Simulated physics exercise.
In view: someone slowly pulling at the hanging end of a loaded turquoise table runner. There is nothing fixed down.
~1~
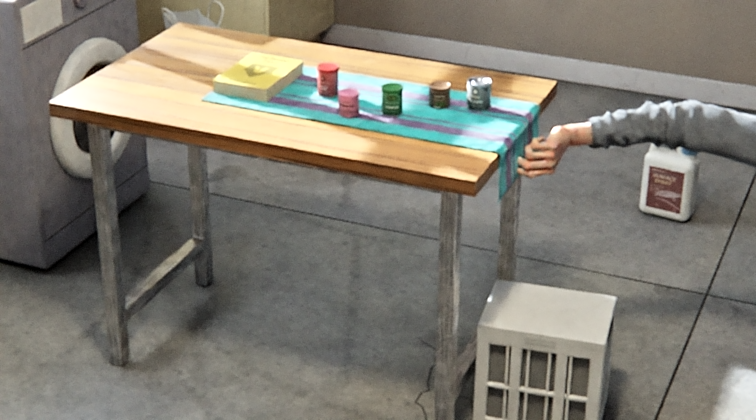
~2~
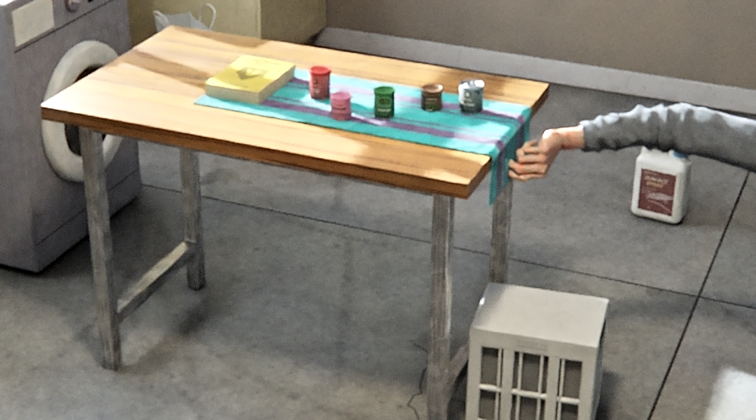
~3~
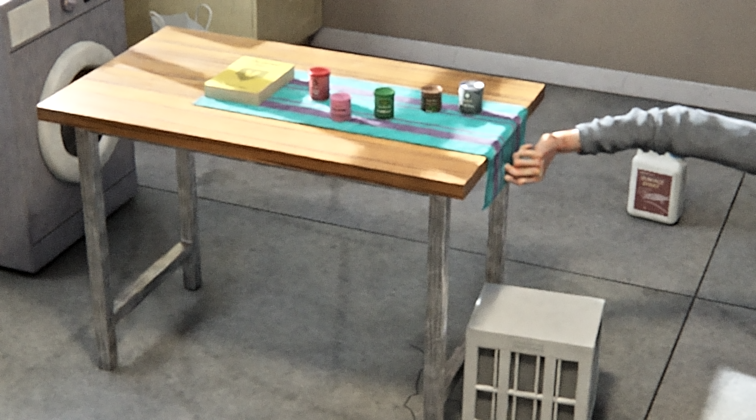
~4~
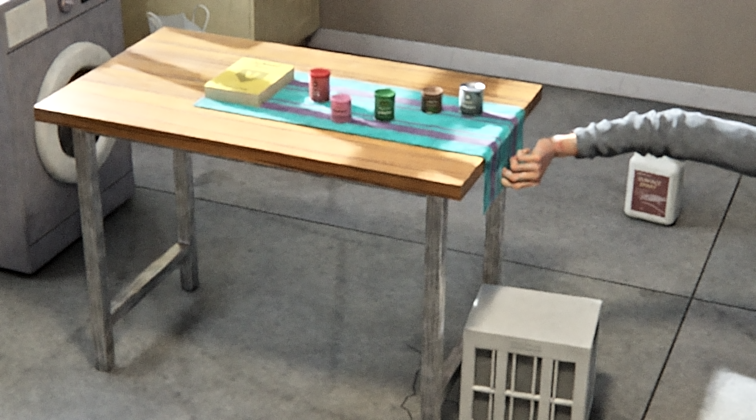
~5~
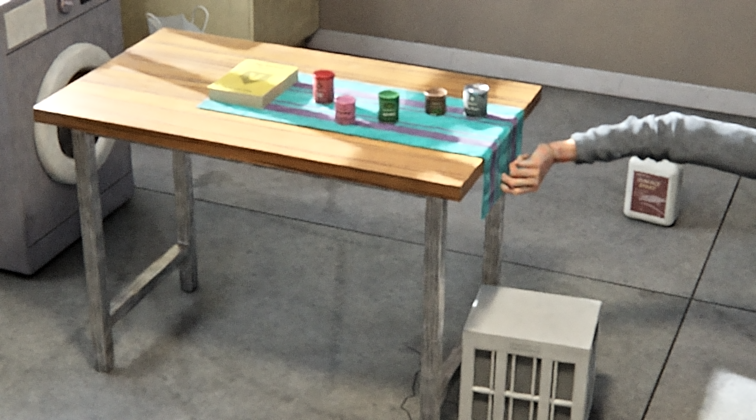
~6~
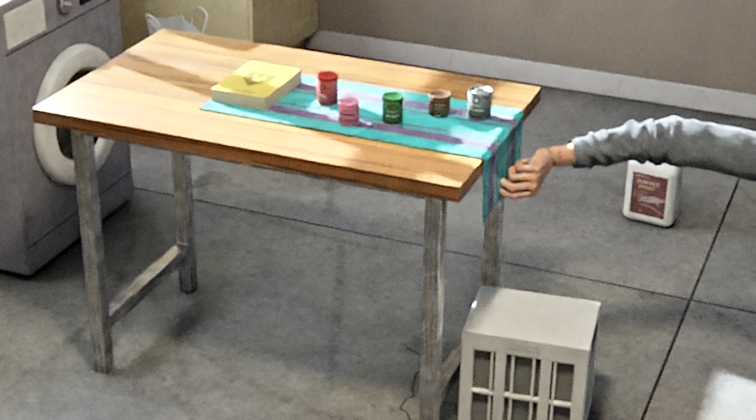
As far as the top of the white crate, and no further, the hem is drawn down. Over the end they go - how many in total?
Yeah well, the pull sends off three pieces and stops there.
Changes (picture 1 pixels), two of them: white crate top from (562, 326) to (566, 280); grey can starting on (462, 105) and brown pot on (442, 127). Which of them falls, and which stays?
The grey can? Lost. The brown pot? Lost.
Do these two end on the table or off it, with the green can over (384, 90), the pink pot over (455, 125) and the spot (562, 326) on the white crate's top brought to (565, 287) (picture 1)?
Green can: Safe; pink pot: Lost.
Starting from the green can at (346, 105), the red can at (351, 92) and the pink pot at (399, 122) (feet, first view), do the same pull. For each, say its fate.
The green can is still on top, the red can is still on top, the pink pot is off the top.
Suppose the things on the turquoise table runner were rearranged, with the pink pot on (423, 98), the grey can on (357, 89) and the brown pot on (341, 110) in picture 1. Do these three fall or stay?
The pink pot is lost, the grey can stays aboard, the brown pot stays aboard.
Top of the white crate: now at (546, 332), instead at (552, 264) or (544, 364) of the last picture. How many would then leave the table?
1 and 4.
A little later, hem near (500, 265); grey can and brown pot gone.
Next, hem near (499, 297); grey can, brown pot and green can gone.
When it is over, hem on the crate; grey can, brown pot and green can gone. The answer is three.
